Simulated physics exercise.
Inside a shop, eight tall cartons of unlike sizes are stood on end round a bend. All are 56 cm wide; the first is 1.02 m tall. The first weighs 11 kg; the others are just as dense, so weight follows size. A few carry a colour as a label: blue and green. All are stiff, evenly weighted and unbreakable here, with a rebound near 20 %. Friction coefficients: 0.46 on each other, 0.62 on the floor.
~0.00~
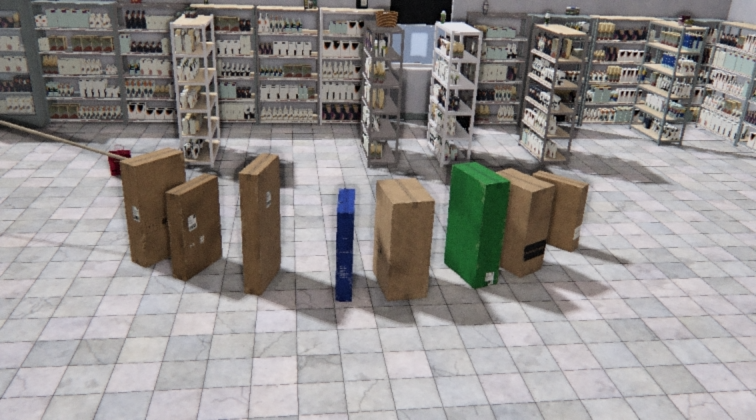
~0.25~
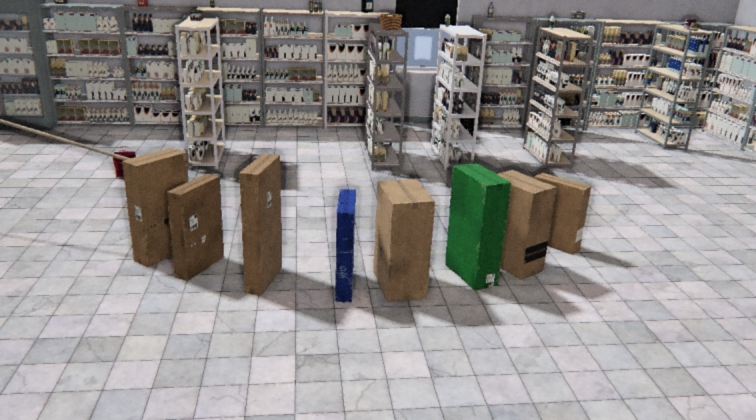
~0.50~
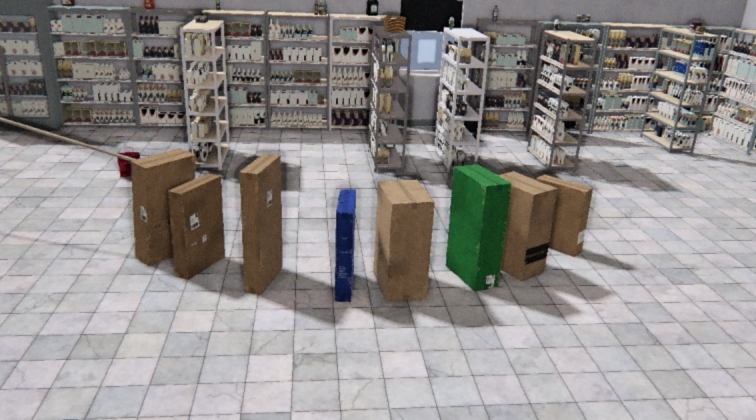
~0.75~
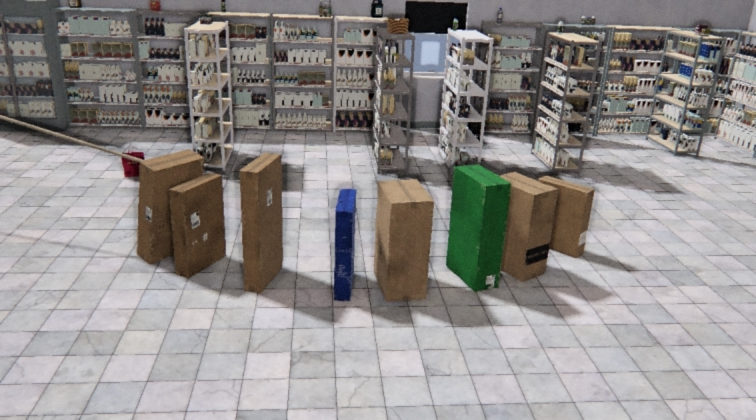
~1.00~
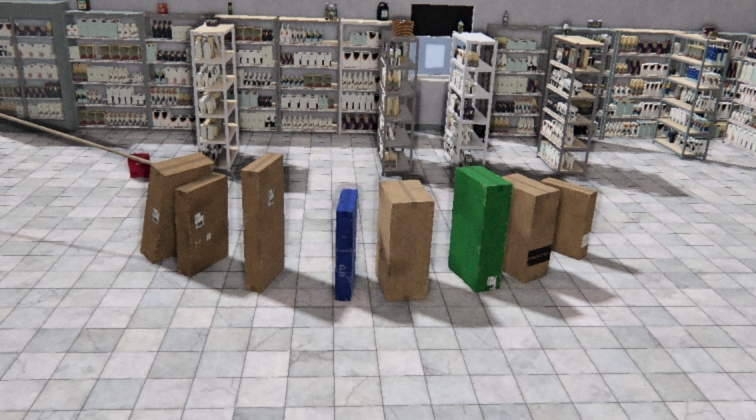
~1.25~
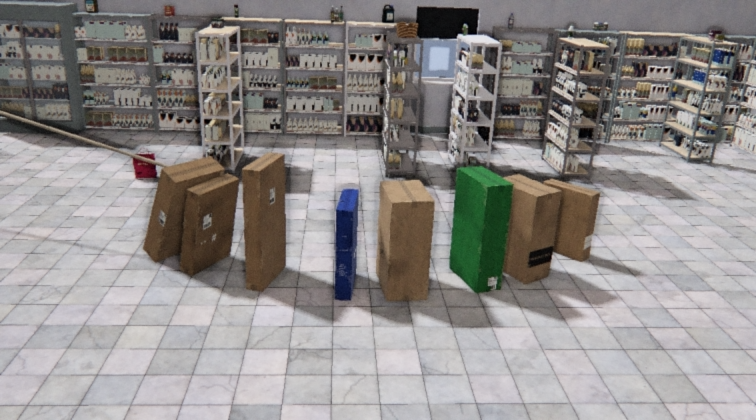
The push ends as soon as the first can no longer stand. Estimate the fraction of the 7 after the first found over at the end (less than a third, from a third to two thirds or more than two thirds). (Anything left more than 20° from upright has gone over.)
From a third to two thirds of them.
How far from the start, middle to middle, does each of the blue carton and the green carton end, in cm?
Blue 30, green 10.
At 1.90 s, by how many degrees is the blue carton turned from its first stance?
About 0°.
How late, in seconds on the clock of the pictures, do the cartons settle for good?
At about 4.5 s.
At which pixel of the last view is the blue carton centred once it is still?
Near (377, 252).
After 1.56 s, 1 of the 7 other cartons over.
After 1.90 s, 2 of the 7 other cartons over.
After 3.56 s, 4 of the 7 other cartons over; blue carton leaning 41°.
At rest (4.5 s), 4 of the 7 other cartons over; blue carton leaning 48°; green carton leaning 12°. That is 57 per cent. Three left standing. As the last picture would show them, middles, blue carton near (377, 252), green carton near (490, 226).
